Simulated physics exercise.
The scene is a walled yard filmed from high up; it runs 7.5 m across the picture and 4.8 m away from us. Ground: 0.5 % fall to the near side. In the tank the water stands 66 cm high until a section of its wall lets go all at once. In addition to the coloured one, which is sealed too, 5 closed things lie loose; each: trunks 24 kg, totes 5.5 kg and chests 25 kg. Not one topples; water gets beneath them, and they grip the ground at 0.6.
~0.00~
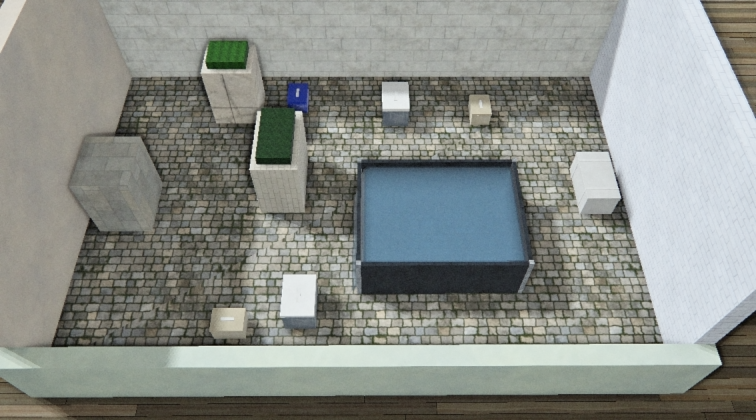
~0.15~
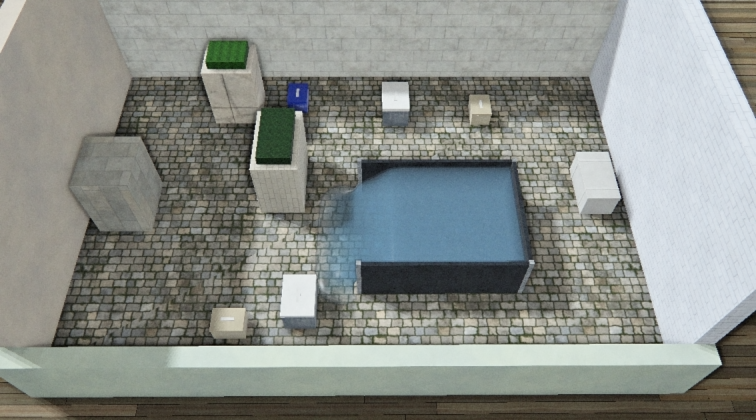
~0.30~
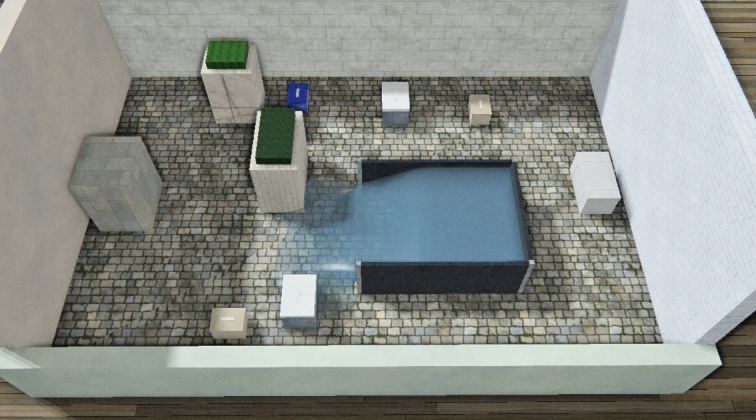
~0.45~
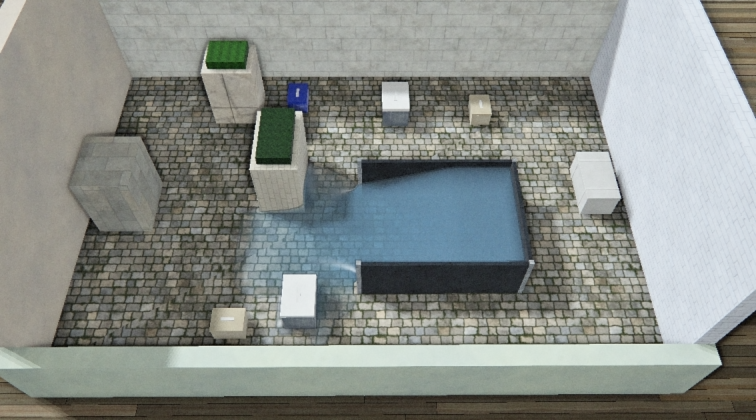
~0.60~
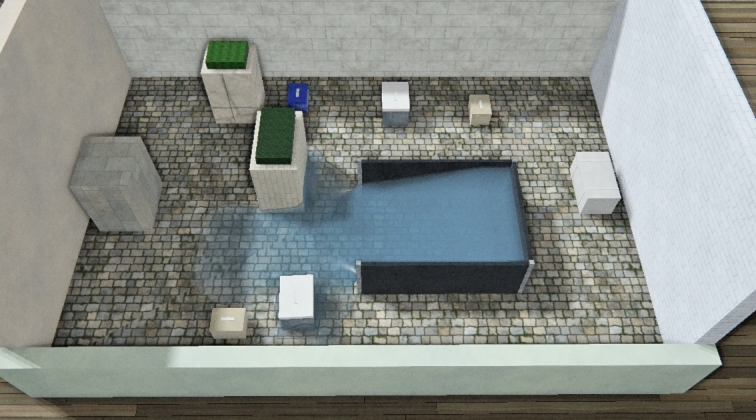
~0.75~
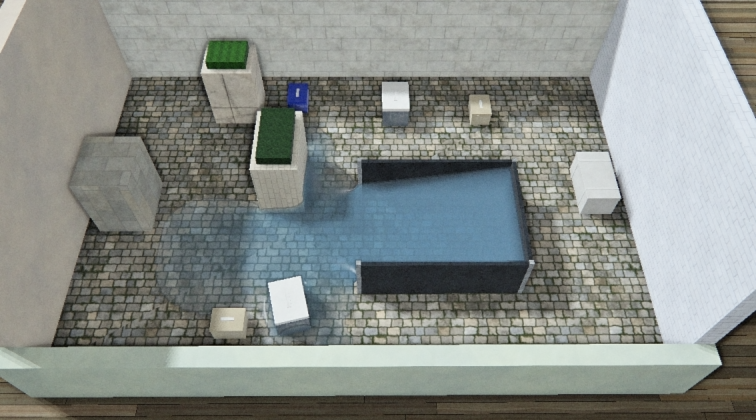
The clip opens on a walled cobbled yard with planters, scattered boxes and a dark-sided pool of water. The pool's left side is then open, and water spreads leftward across the stones, past a planter. Finally the white box near the front shifts slightly left and turns, while the blue one stays still.
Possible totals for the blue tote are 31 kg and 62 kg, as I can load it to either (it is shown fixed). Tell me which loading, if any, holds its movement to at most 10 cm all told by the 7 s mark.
Loading: The lighter one suffices.
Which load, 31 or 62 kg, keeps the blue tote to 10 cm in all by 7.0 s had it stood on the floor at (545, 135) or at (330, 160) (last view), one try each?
Light one suffices, then heavy one only.
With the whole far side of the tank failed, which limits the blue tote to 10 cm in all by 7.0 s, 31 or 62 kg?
Answer: The big one only.
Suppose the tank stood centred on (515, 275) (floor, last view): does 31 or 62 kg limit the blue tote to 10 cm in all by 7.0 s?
So then the lighter weight suffices.
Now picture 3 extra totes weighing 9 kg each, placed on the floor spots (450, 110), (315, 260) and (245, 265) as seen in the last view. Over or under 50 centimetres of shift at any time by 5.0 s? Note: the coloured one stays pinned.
First one stayed within, second went beyond, third went beyond.
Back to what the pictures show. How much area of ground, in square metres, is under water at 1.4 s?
I'd put it close to 14 m2.
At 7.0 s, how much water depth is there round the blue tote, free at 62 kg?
Something like 6 centimetres.
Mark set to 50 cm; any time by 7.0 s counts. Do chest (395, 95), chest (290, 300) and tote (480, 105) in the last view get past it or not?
First one stays inside, second one crosses the line, third one stays inside.
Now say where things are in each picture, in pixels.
In the first frame, the blue tote at (298, 93), on the bottom; 3.0 m2 under water; 0 of 6 have shifted.
In the second frame, the blue tote at (298, 93) rests on the ground; water covers 3.9 m2; 0 of 6 have shifted.
In the third frame, the blue tote at (298, 93) rests on the ground; water covers 4.8 m2; 0 of 6 have shifted.
In the fourth frame, the blue tote at (298, 93), on the bottom; water covers 5.8 m2; 0 of 6 have shifted.
In the fifth frame, the blue tote at (298, 93), on the bottom; 6.9 m2 under water; 0 of 6 have shifted.
In the sixth frame, the blue tote at (298, 93) rests on the ground; 8.2 m2 under water; 1 of 6 have shifted.
After 1.4 s the blue tote would be 0 cm from its start with 31 kg and 0 cm from its start with 62 kg; 2 cm of water round it then.
After 3.1 s the blue tote would be 0 cm from its start with 31 kg and 0 cm from its start with 62 kg; 4 cm of water round it then.
After 4.9 s the blue tote would be 0 cm from its start with 31 kg and 0 cm from its start with 62 kg; 6 cm of water round it then.
After 7.0 s the blue tote would be 0 cm from its start with 31 kg and 0 cm from its start with 62 kg; 6 cm of water round it then.
